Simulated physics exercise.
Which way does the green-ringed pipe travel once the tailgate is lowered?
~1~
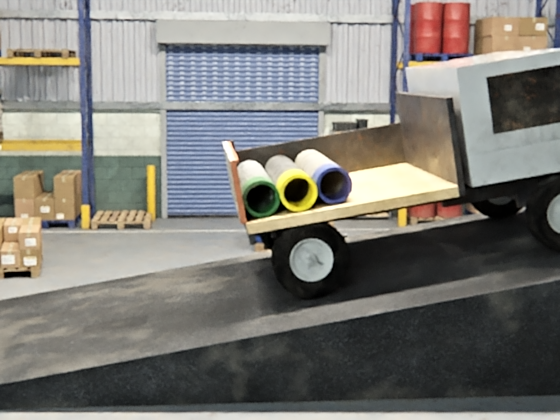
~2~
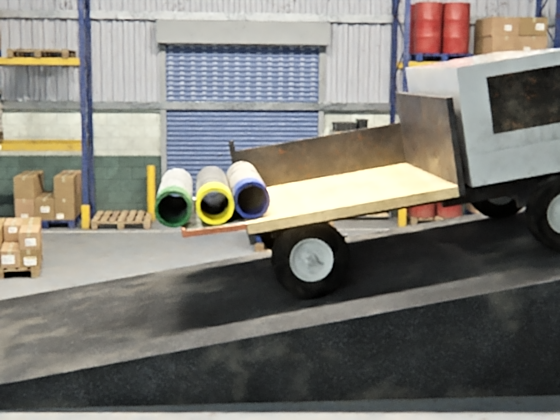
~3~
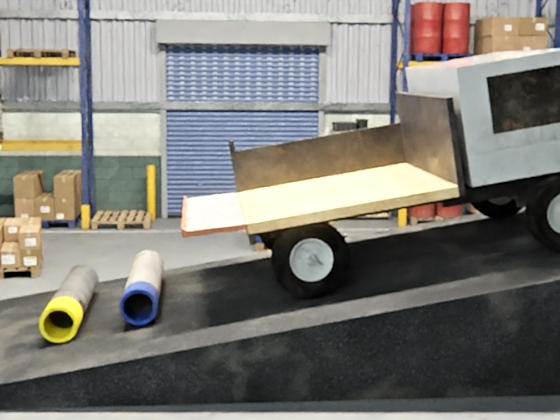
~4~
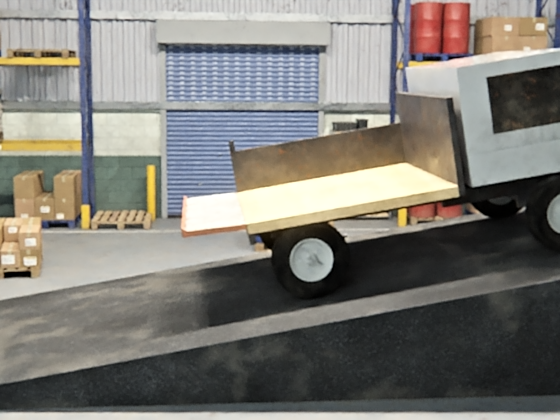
It rolls to the left, out over the lowered tailgate and away from the truck's cab.
